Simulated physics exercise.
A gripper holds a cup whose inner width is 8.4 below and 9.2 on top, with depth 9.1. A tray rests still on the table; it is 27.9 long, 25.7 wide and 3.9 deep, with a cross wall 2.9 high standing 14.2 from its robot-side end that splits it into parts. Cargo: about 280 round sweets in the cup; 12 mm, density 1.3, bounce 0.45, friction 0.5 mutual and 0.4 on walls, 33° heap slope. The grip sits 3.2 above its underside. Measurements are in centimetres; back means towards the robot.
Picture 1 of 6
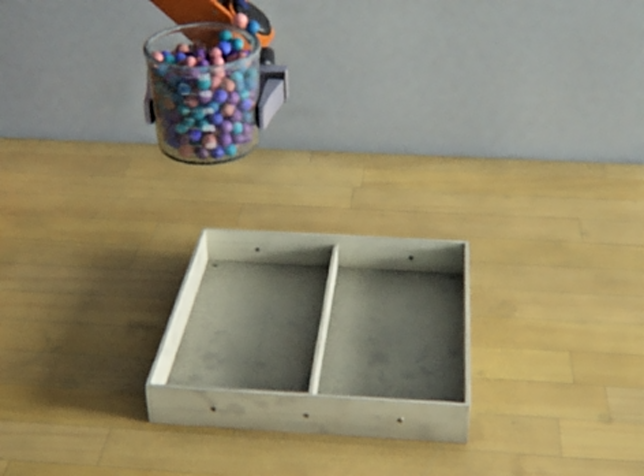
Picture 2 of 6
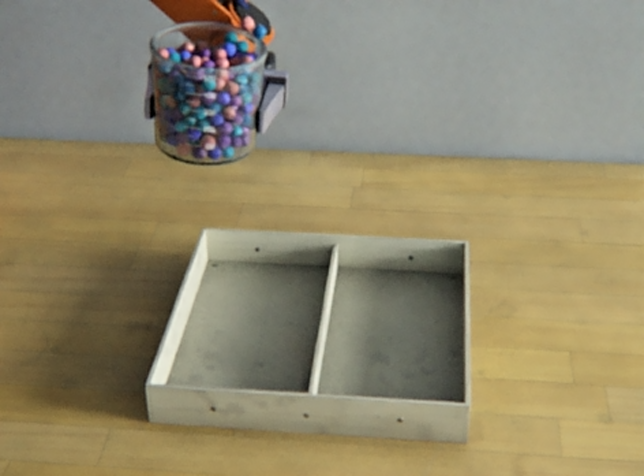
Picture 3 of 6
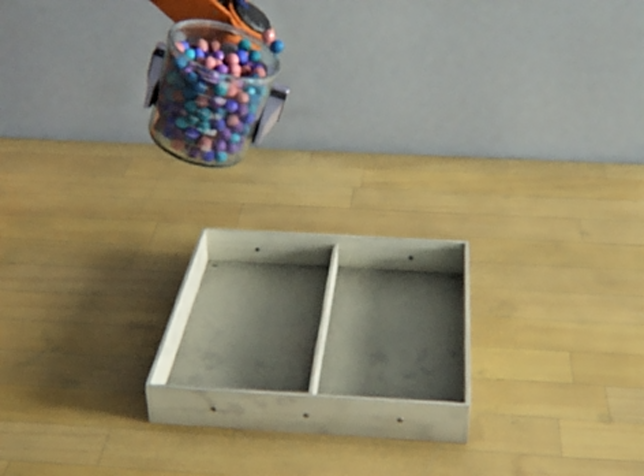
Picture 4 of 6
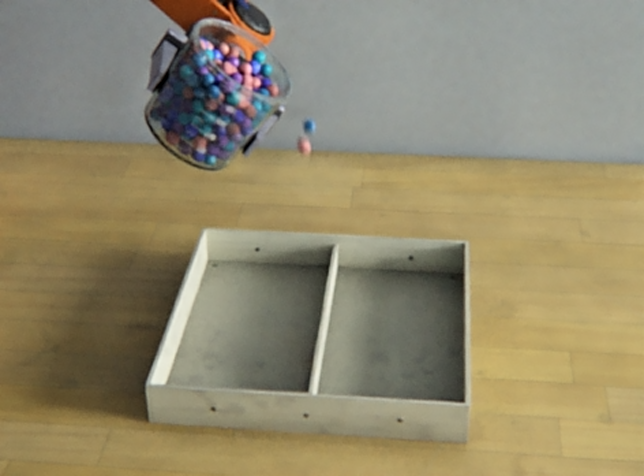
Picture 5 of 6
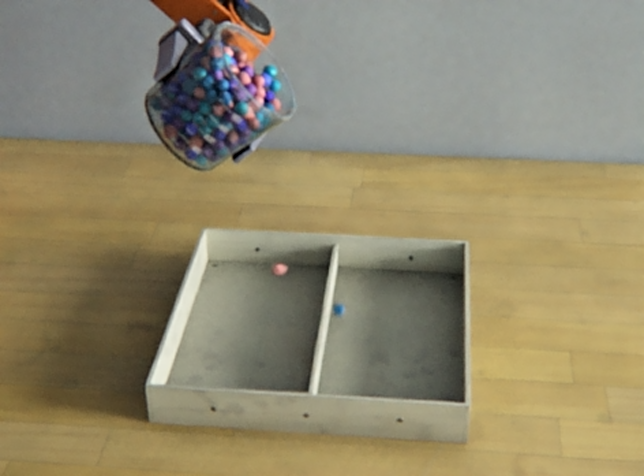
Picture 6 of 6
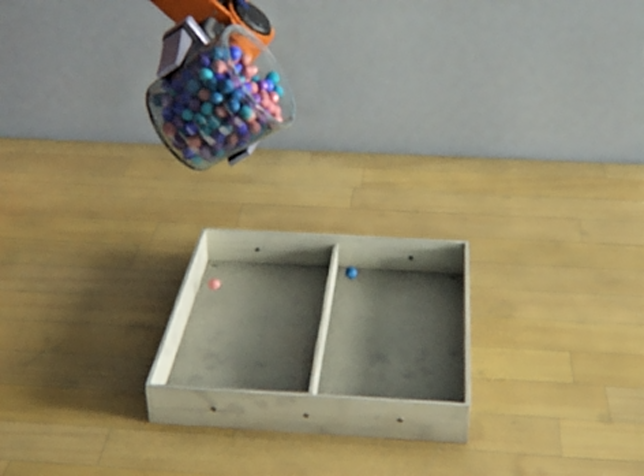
A robotic gripper tilting a clear cup of colourful round sweets to the right, two dropping into separate parts of a tray.
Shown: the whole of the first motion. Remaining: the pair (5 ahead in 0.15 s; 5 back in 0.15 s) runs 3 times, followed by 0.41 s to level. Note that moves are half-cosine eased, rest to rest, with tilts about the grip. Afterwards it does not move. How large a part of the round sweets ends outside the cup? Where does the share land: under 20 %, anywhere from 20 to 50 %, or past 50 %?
It lands anywhere from 20 to 50 %.
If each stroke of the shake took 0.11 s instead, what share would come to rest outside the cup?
That gives about 50 percent.
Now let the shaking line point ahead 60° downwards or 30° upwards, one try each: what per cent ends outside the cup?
You'd get about 5 per cent with the first setting and about 40 per cent with the second.
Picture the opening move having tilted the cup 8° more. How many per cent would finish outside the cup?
Near 45 %.
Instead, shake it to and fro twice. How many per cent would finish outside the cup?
Roughly 25 in a hundred.
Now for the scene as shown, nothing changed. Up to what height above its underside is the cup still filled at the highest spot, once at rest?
8.5 cm.
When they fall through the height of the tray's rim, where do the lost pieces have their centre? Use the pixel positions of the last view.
They come through centred close to (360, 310).
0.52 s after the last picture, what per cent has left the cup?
About 20 in a hundred parts are out by then.
Then, 0.52 s after the last picture, tilted 55° forward, highest piece 28 above the table; 222 in the cup, 34 in the far-side part, 8 in the robot-side part, 13 in flight or on a rim.
Then, 1.05 s after the last picture, tilted 39° forward, highest piece 28 above the table; 190 in the cup, 55 in the far-side part, 24 in the robot-side part, 5 on the table or floor, 3 in flight or on a rim.
Then, 1.51 s after the last picture, level, highest piece 30 above the table; 190 in the cup, 59 in the far-side part, 23 in the robot-side part, 5 on the table or floor.
Then, 2.56 s after the last picture, level, highest piece 30 above the table; 190 in the cup, 59 in the far-side part, 23 in the robot-side part, 5 on the table or floor.
Final count, 190 in the cup, 59 in the far-side part, 23 in the robot-side part, 5 on the table or floor. That is 31 % outside the cup.
